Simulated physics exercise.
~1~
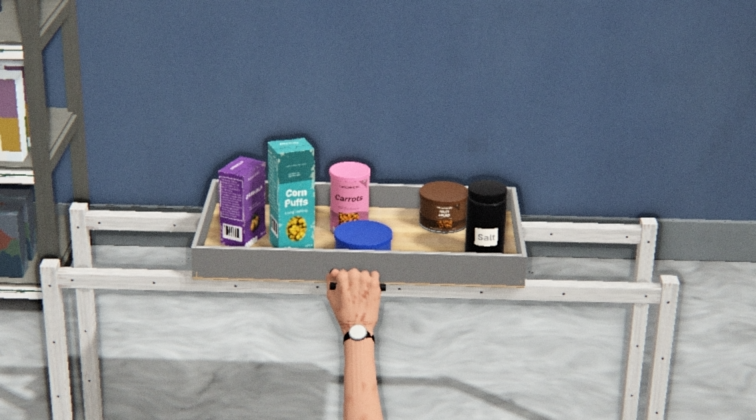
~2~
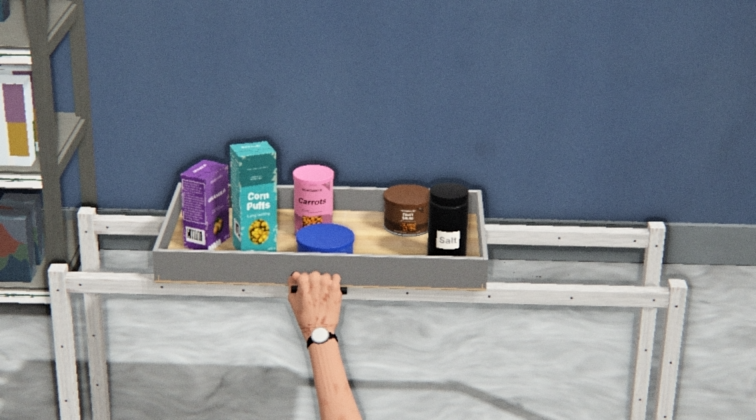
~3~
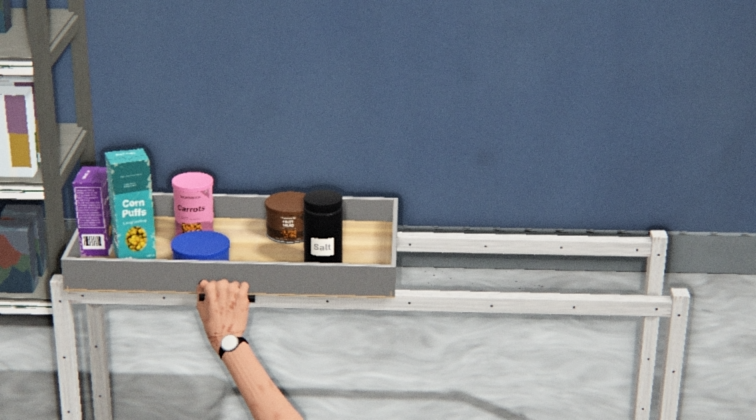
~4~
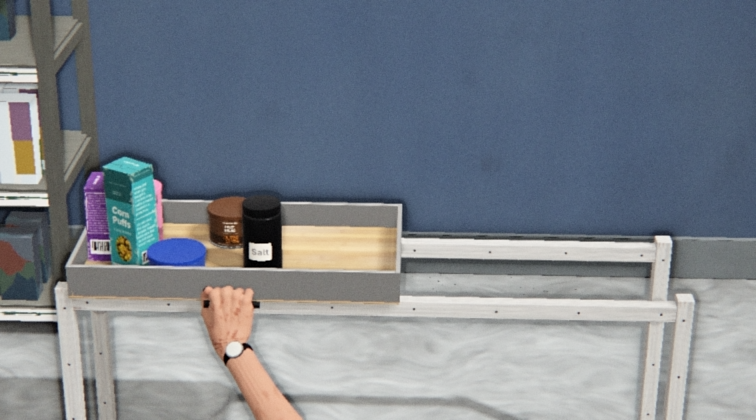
On a pale frame against a blue wall, a hand slid a tray of cartons, tubs and jars to the left until it stopped, and the black jar, brown tub and pink tin slid further left, ending bunched near the upright cartons.
